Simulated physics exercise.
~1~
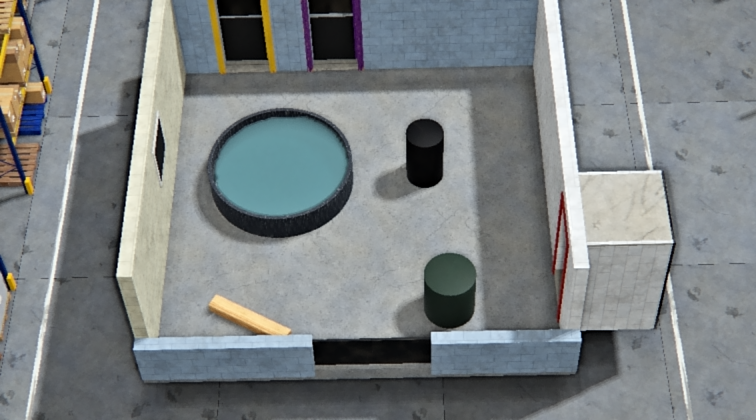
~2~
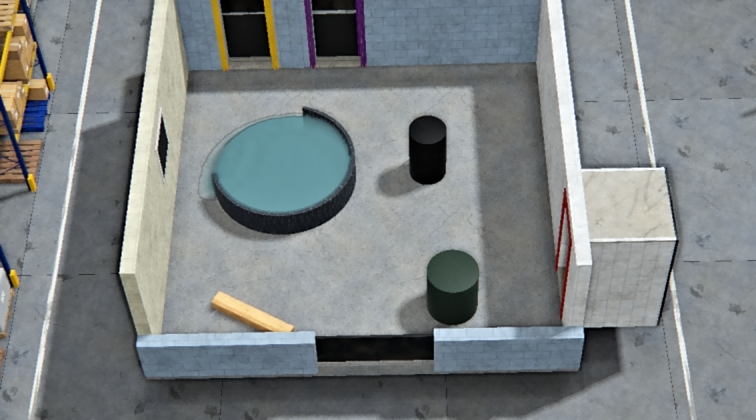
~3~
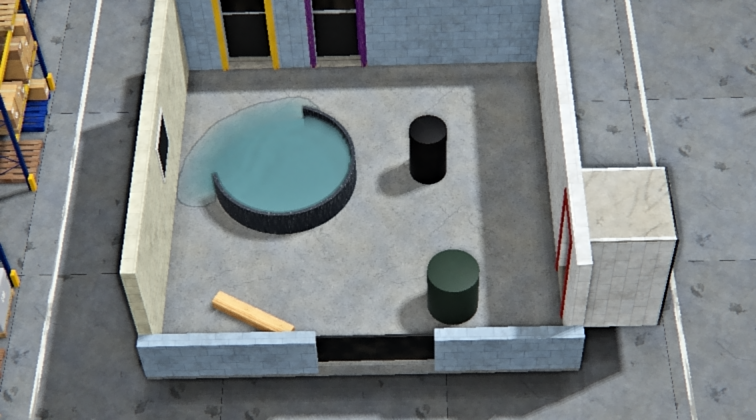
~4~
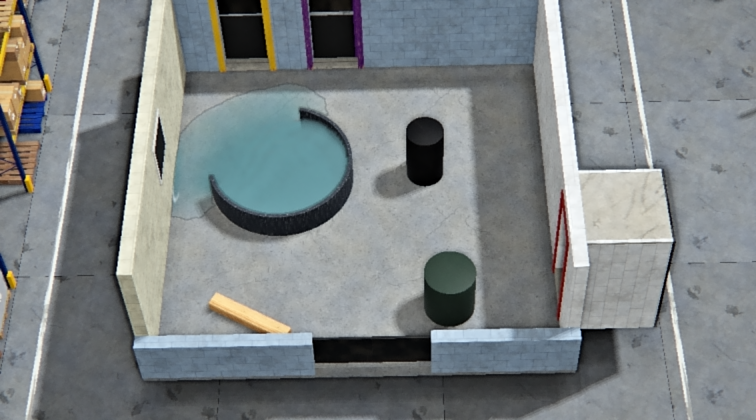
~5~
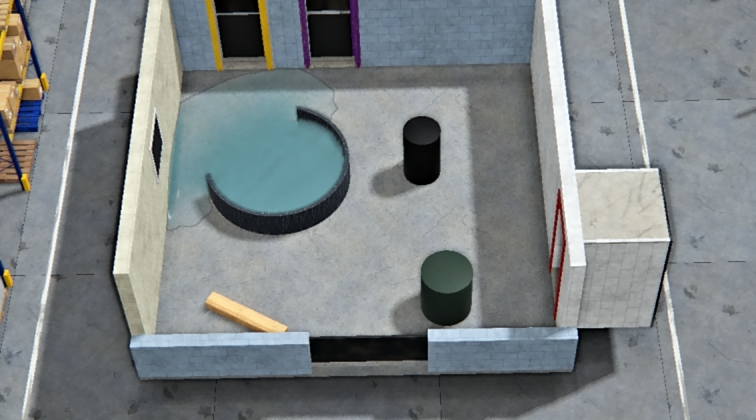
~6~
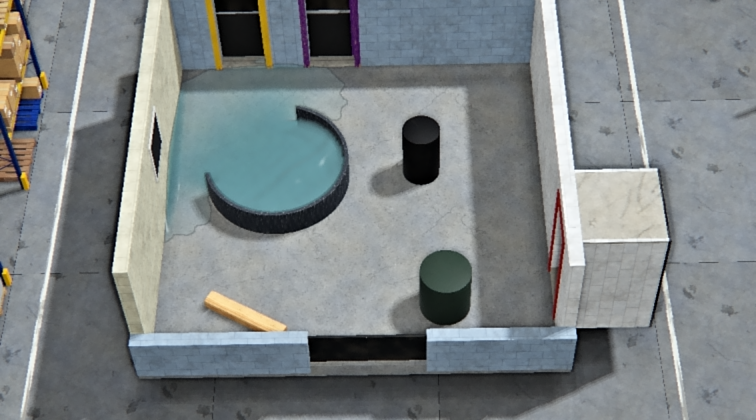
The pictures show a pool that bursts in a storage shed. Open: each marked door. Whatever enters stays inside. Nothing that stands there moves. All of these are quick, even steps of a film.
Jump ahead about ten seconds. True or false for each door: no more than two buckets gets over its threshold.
The yellow door - false; the purple door - false; the red door - true.
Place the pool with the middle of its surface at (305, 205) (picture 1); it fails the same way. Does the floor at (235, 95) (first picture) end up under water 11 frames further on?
That spot ends up drenched.
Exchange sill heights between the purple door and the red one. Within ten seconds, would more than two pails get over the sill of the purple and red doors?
The purple door falls short, the red door falls short.
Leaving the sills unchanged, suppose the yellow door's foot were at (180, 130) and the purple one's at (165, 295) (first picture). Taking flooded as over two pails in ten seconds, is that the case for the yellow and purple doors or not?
Yellow door: Comes in high; purple door: Comes in low.
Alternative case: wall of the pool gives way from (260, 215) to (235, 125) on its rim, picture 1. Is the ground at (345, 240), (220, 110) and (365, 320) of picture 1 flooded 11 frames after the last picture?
Going through them, the first would be still bare, the next submerged and the last still bare.
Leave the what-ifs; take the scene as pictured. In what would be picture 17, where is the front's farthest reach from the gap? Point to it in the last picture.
About (154, 339).
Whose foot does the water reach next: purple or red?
My pick is the purple-painted one.
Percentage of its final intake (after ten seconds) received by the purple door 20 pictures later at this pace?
40 %.
A moment on, water covers 20 % of the floor; the yellow door over two buckets in, the purple door under two buckets in, the red door not reached.
Next, water covers 25 % of the floor; the yellow door far over two buckets in, the purple door under two buckets in, the red door not reached.
Then, water covers 45 % of the floor; the yellow door far over two buckets in, the purple door under two buckets in, the red door not reached.
Later, water covers 65 % of the floor; the yellow door far over two buckets in, the purple door over two buckets in, the red door not reached.
In the end, water covers 90 % of the floor; the yellow door far over two buckets in, the purple door over two buckets in, the red door wet at the sill, nothing in.
